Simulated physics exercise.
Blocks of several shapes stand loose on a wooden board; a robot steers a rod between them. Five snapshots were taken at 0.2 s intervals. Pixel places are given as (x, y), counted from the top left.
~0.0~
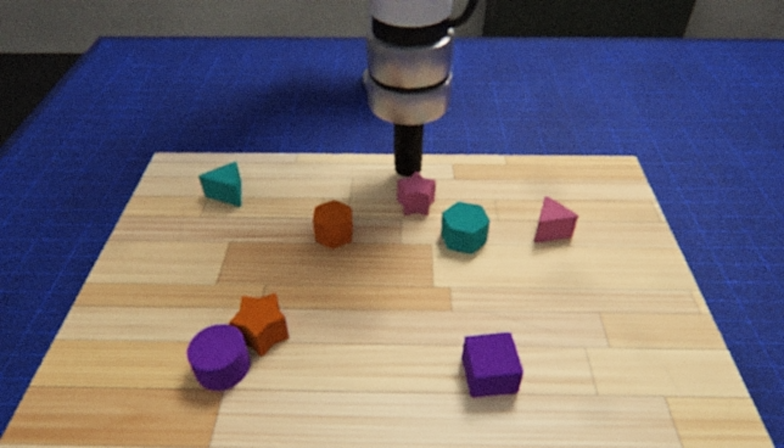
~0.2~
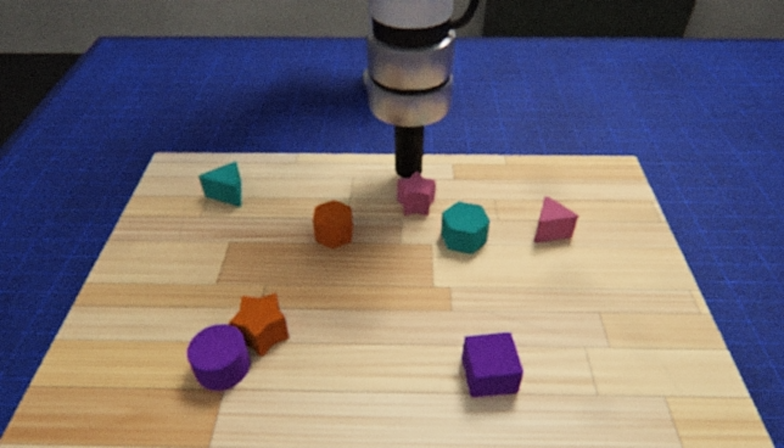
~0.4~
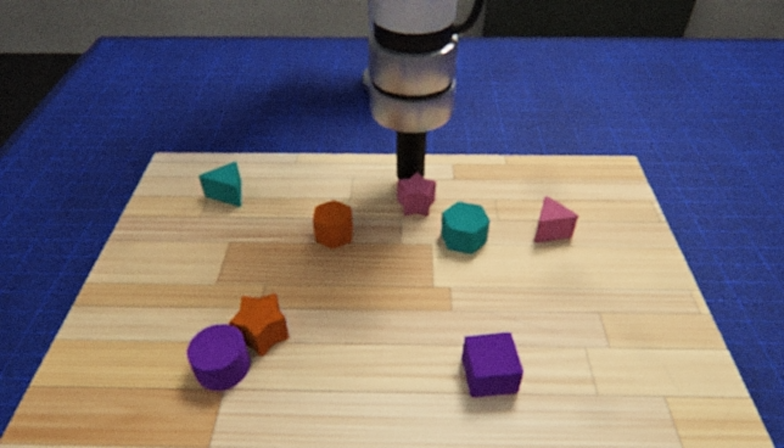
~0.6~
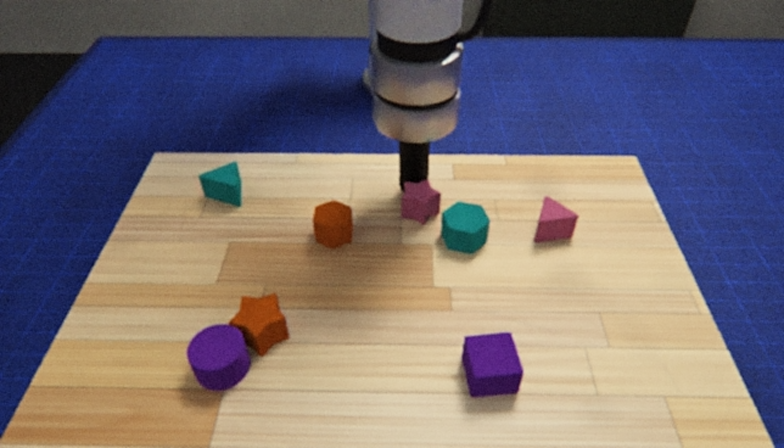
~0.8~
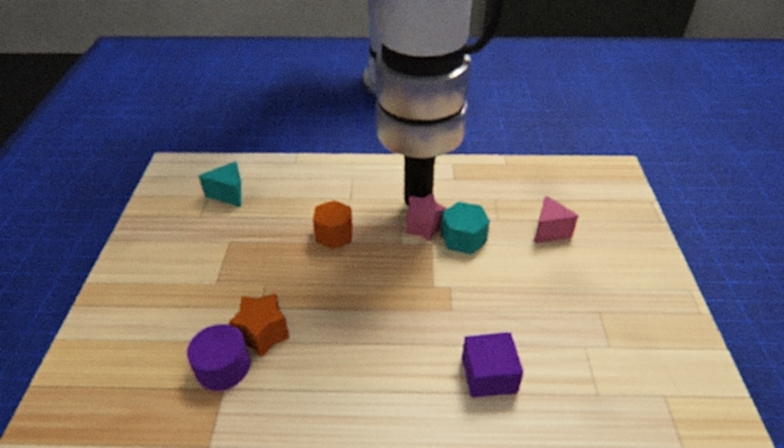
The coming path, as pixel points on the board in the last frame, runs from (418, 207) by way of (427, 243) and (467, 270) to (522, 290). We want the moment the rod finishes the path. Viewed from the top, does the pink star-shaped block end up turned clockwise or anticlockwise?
It swings round clockwise.
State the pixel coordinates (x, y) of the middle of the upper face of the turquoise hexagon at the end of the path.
Roughly at (495, 227).
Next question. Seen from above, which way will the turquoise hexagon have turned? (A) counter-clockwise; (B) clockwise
Answer: A.
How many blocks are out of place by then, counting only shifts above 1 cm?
It should be two.
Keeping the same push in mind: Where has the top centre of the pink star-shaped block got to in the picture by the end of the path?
At roughly (452, 270).
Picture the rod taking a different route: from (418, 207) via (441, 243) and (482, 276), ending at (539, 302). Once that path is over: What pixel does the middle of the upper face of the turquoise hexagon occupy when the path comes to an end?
At (507, 231).
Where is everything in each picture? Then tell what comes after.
In the first frame, rod's lower end at (408, 168); pink star-shaped block at (417, 184); turquoise hexagon at (466, 216); pink three-sided block at (555, 210).
In the second frame, rod at (409, 170); blocks still.
In the third frame, rod at (410, 176); blocks still.
In the fourth frame, rod at (414, 185); pink star-shaped block at (420, 190).
In the fifth frame, rod at (418, 199); pink star-shaped block at (425, 205); turquoise hexagon at (466, 216); pink three-sided block at (555, 210).
What follows on the original path. One third of the way, rod at (428, 235); pink star-shaped block at (436, 244); turquoise hexagon at (476, 225), turned 40° anticlockwise.
Two thirds of the way, rod at (469, 262); pink star-shaped block at (452, 270), turned 45° clockwise; turquoise hexagon at (492, 227), turned 90° anticlockwise.
At the end, rod at (523, 282); pink star-shaped block at (452, 270), turned 50° clockwise; turquoise hexagon at (495, 227), turned 100° anticlockwise; pink three-sided block still.
